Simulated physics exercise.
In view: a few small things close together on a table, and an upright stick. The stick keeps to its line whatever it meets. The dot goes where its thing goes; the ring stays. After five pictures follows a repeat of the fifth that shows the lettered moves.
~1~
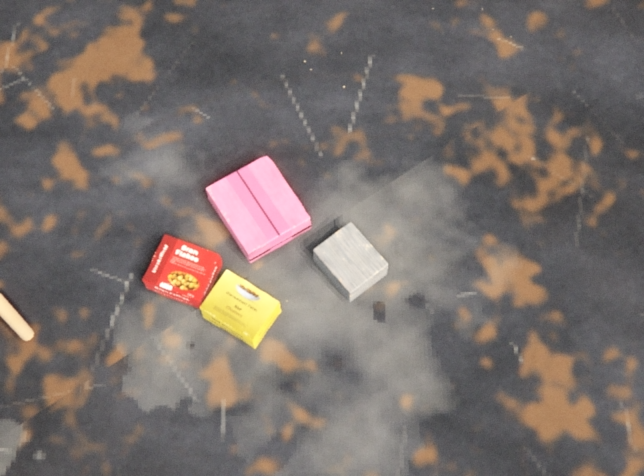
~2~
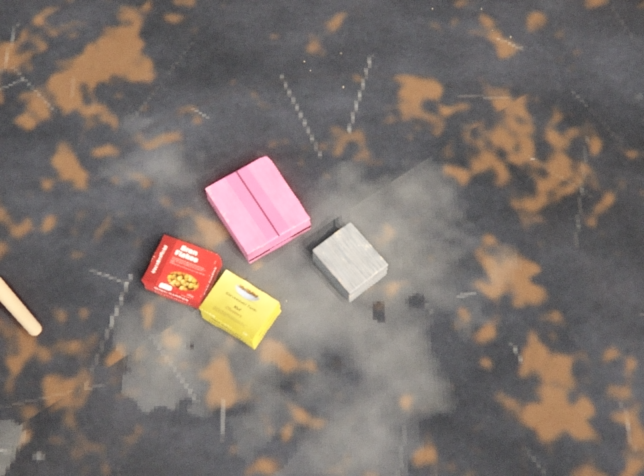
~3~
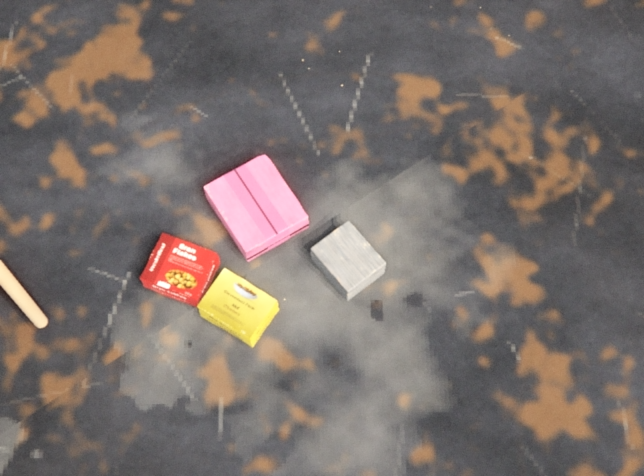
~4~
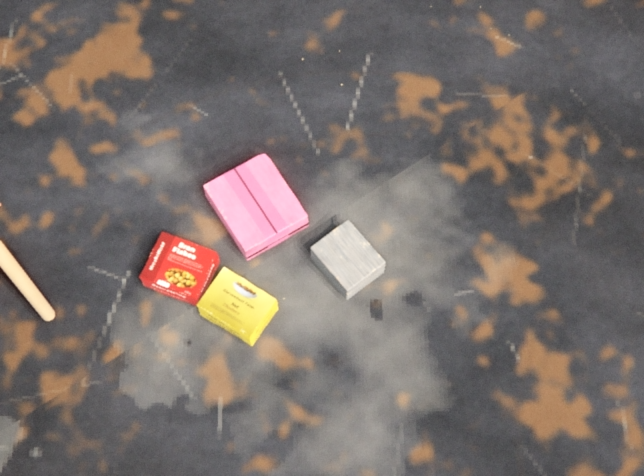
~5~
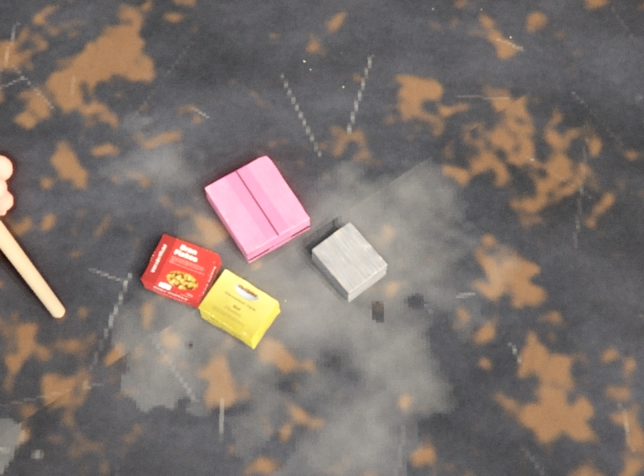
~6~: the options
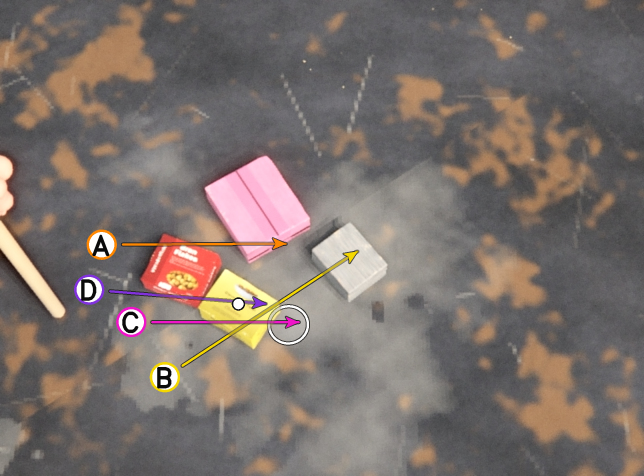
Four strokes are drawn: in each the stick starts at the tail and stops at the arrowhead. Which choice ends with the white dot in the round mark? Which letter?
Take D.
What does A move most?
It is the red packet.
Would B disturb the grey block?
On that stroke, yes.
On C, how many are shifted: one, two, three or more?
In all, one.
On the marked copy, A from (123, 245) to (286, 244); B from (183, 366) to (357, 251); C from (152, 322) to (299, 322); D from (110, 291) to (266, 304); the ring at (288, 325); the white dot at (238, 304).
Taking D. A third of the way, foot of the stick (167, 297); yellow packet (239, 310); red packet (189, 267).
Two thirds of the way, foot of the stick (223, 301); yellow packet (255, 314); red packet (196, 258).
When it is over, foot of the stick (266, 304); yellow packet (291, 328); red packet (196, 258); the dot on the yellow packet is in the ring.
As for the rest, A leaves the dotted thing at (261, 339); B leaves the dotted thing at (268, 268); C leaves the dotted thing at (283, 287).
